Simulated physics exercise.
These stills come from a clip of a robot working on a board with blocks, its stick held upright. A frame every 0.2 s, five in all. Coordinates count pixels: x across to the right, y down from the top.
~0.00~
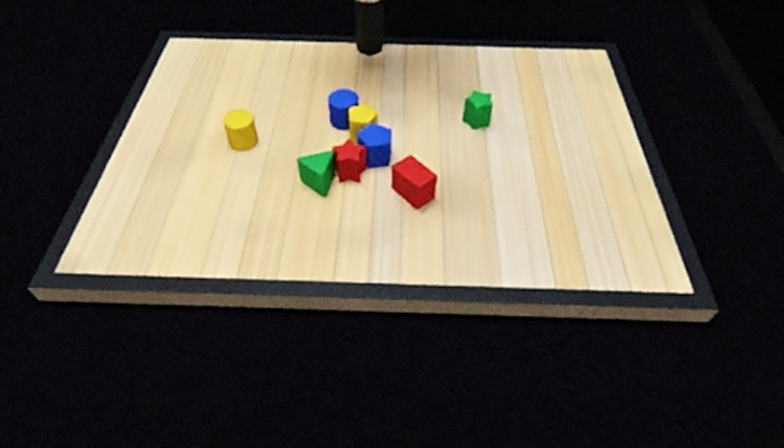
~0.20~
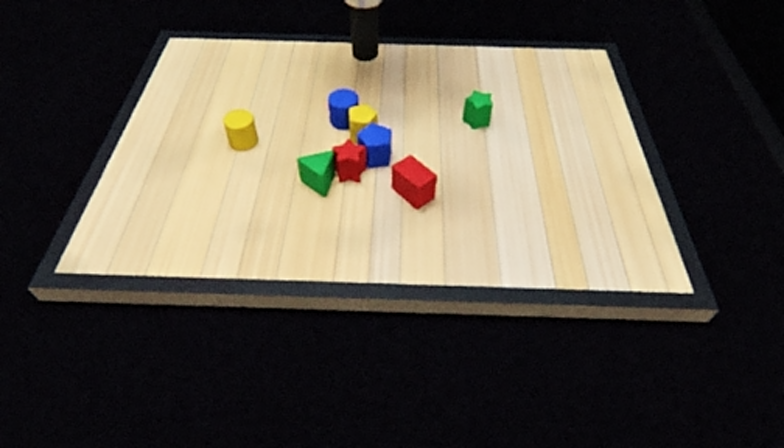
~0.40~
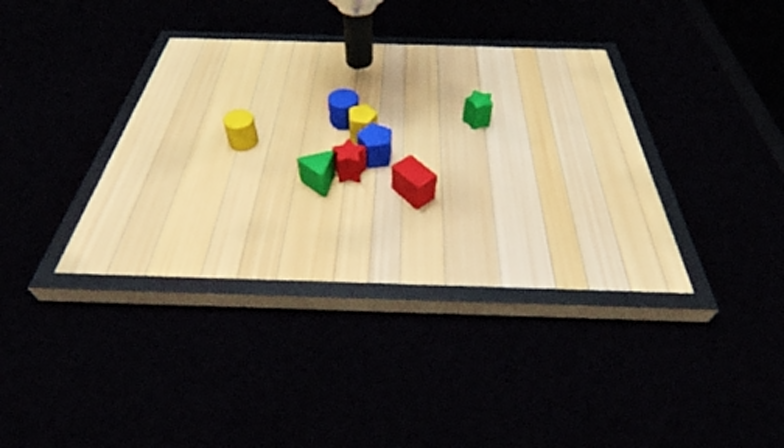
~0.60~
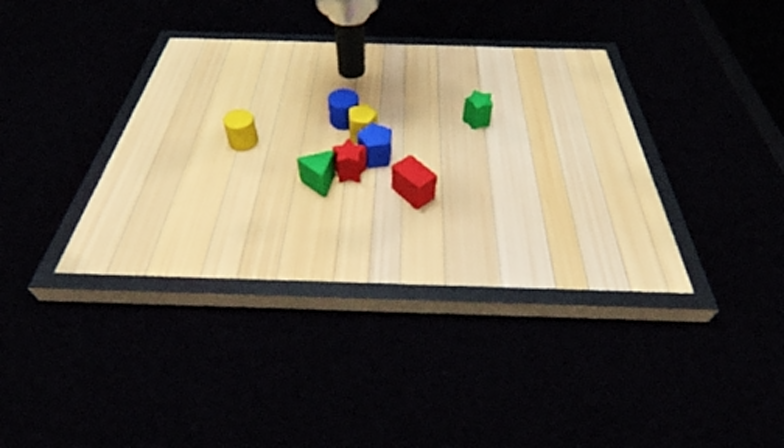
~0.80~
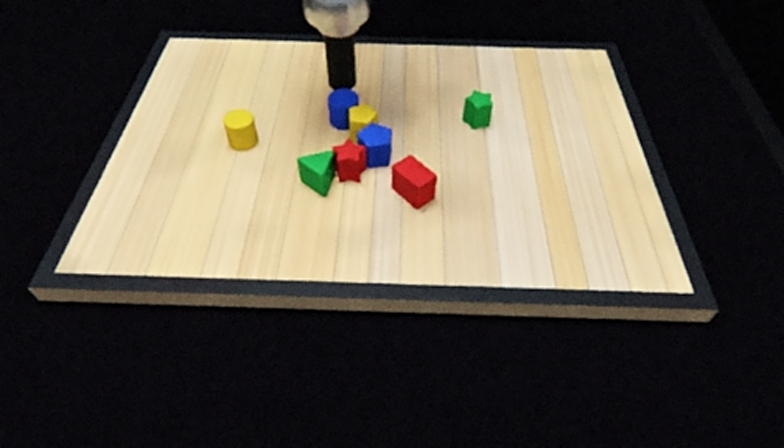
A black stick moves down and slightly left to the blue cylinder while the blocks stay still.
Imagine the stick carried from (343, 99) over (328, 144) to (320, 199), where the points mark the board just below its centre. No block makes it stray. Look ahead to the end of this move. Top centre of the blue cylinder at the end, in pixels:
In the picture, that point is around (348, 188).
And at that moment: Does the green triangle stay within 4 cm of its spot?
In short: No.
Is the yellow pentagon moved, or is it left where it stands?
That block gets shifted.
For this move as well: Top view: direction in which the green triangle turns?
The turn is clockwise.
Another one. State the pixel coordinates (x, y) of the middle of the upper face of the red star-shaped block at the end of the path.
At (374, 172).
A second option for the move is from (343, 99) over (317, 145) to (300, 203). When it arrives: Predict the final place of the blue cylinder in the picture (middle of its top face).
Just about (338, 150).
What follows on the original path. One third of the way, stick at (331, 113); blue cylinder at (333, 127); yellow pentagon at (365, 121), turned 55° anticlockwise.
Two thirds of the way, stick at (322, 147); green triangle at (316, 176), turned 75° clockwise; blue cylinder at (338, 160); red star-shaped block at (366, 166), turned 35° anticlockwise; yellow pentagon at (365, 121), turned 55° anticlockwise.
At the end, stick at (318, 184); green triangle at (308, 206), turned 90° clockwise; blue cylinder at (348, 188); red star-shaped block at (374, 172), turned 80° anticlockwise; yellow pentagon at (365, 121), turned 55° anticlockwise.
